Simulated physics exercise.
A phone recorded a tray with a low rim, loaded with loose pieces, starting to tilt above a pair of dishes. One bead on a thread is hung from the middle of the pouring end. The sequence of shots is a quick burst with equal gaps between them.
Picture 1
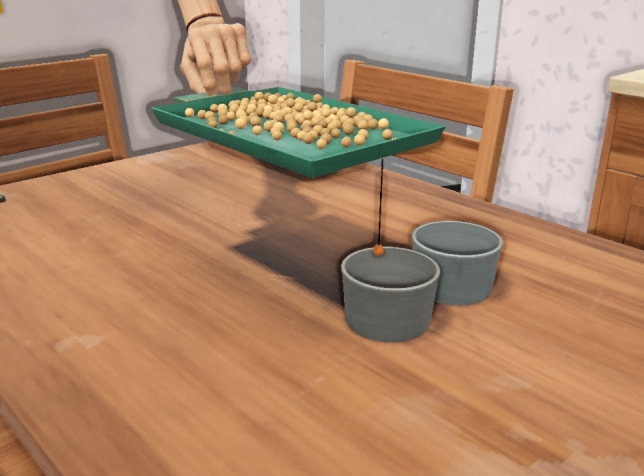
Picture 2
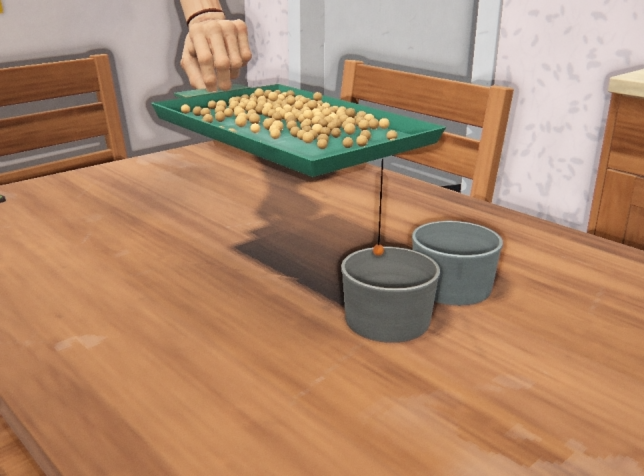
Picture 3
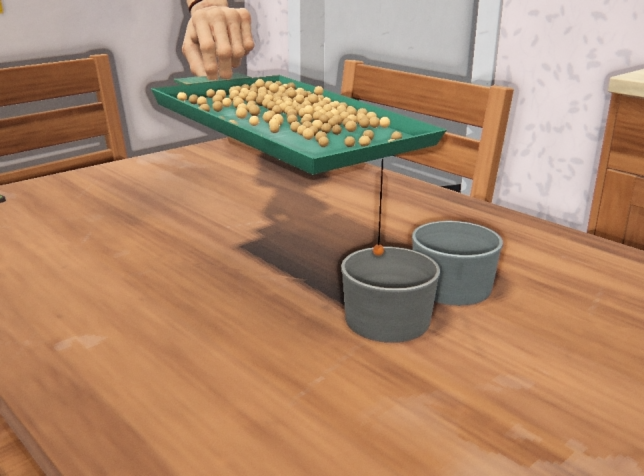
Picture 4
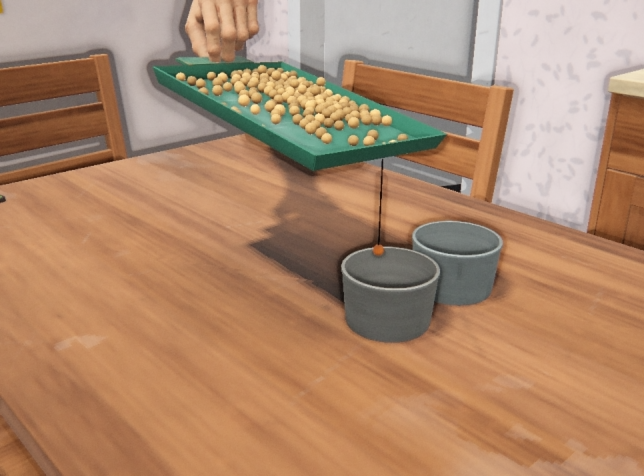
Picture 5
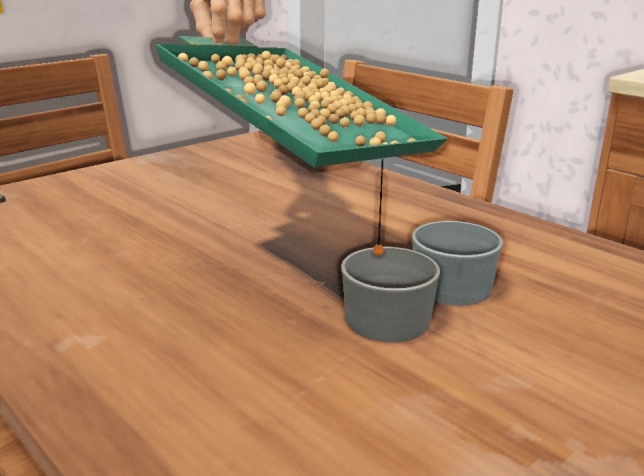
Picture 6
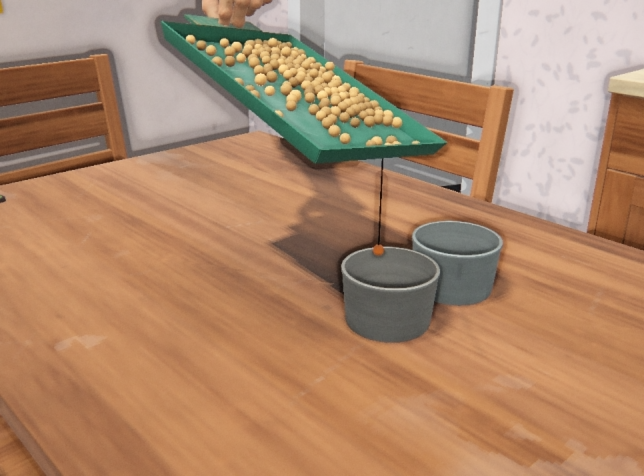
At the start, a hand holds a green tray of round wooden beads, nearly level, above two gray dishes on a wooden table, with an orange bead hanging on a thread. The hand then raises the tray's far left end, steepening the slope, and the beads shift gradually toward the lower right end.
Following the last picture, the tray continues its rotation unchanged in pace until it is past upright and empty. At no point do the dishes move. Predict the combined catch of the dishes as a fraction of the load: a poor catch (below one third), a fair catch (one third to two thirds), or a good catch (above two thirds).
Looks to me like the dishes keep one to two parts in three.
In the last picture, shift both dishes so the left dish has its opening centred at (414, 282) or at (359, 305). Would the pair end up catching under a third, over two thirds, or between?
In order: Over two thirds, then in the middle band.
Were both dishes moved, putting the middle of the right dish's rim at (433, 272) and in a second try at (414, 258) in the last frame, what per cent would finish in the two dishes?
It would be roughly 30 per cent, followed by roughly 30 per cent.
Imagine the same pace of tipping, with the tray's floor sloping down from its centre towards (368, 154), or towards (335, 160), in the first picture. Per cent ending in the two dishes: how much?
Shares: About 20 in a hundred, then about 0 in a hundred.
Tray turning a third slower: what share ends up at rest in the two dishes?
I'd put it at some 70 per cent.
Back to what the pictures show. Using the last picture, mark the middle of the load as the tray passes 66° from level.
Look close to (437, 173) in the last picture.
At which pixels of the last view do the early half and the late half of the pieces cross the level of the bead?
First half (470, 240); second half (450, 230).
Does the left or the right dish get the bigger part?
In the end, more sits in the rightmost one.
Shortly afterwards, tray tipped steeply; near half on the tray; only a few in the left dish; a little in the right dish; a little outside both; near a quarter in the air.
Next, tray tipped past a quarter turn; a little in the left dish; near half in the right dish; near half outside both; only a few in the air.
Some moments later, tray tipped past a quarter turn; a little in the left dish; near half in the right dish; near half outside both.
In the end, tray tipped past a quarter turn; a little in the left dish; near half in the right dish; near half outside both.
